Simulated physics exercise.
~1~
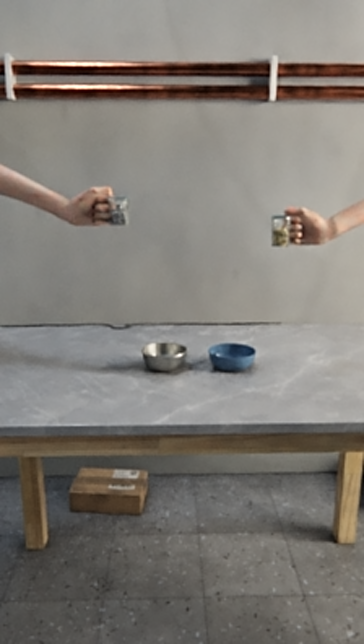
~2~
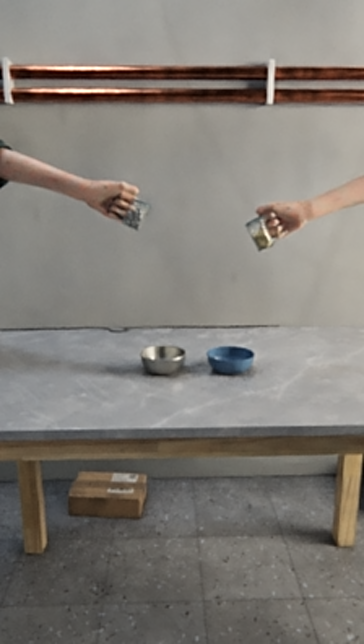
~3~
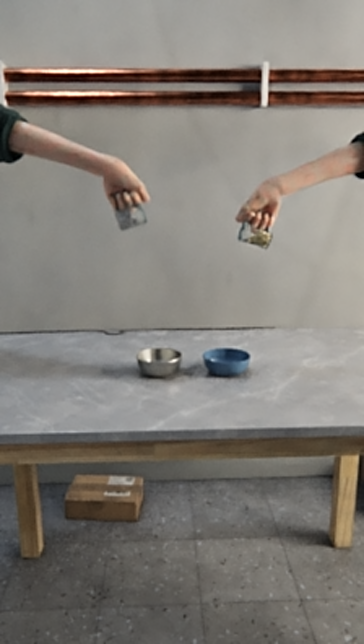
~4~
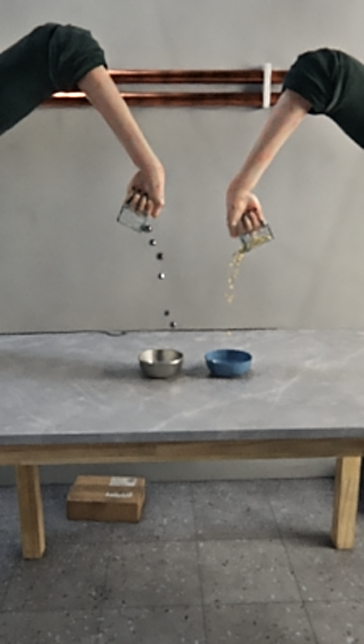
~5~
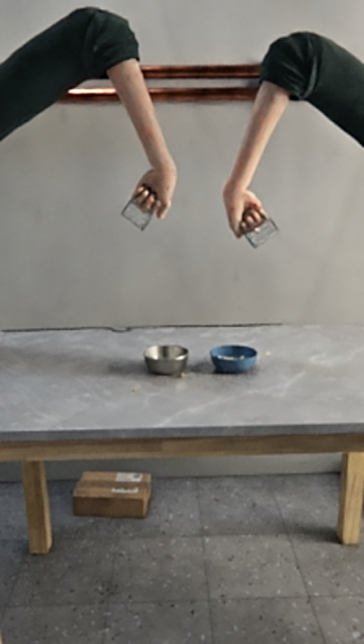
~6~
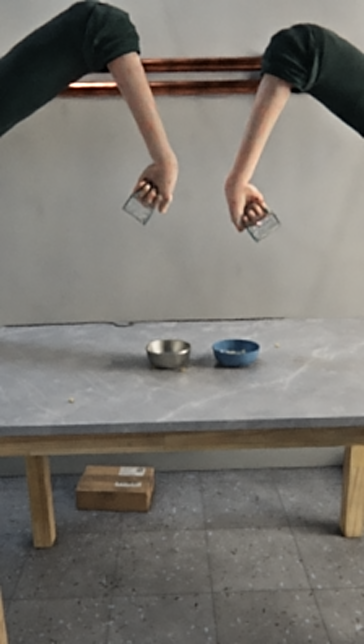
Two hands tipped clear cups of small loose pieces high above two bowls on a grey table, dark bits falling on the left and yellowish ones on the right, until both cups hung upside down and empty over the silver and blue bowls.
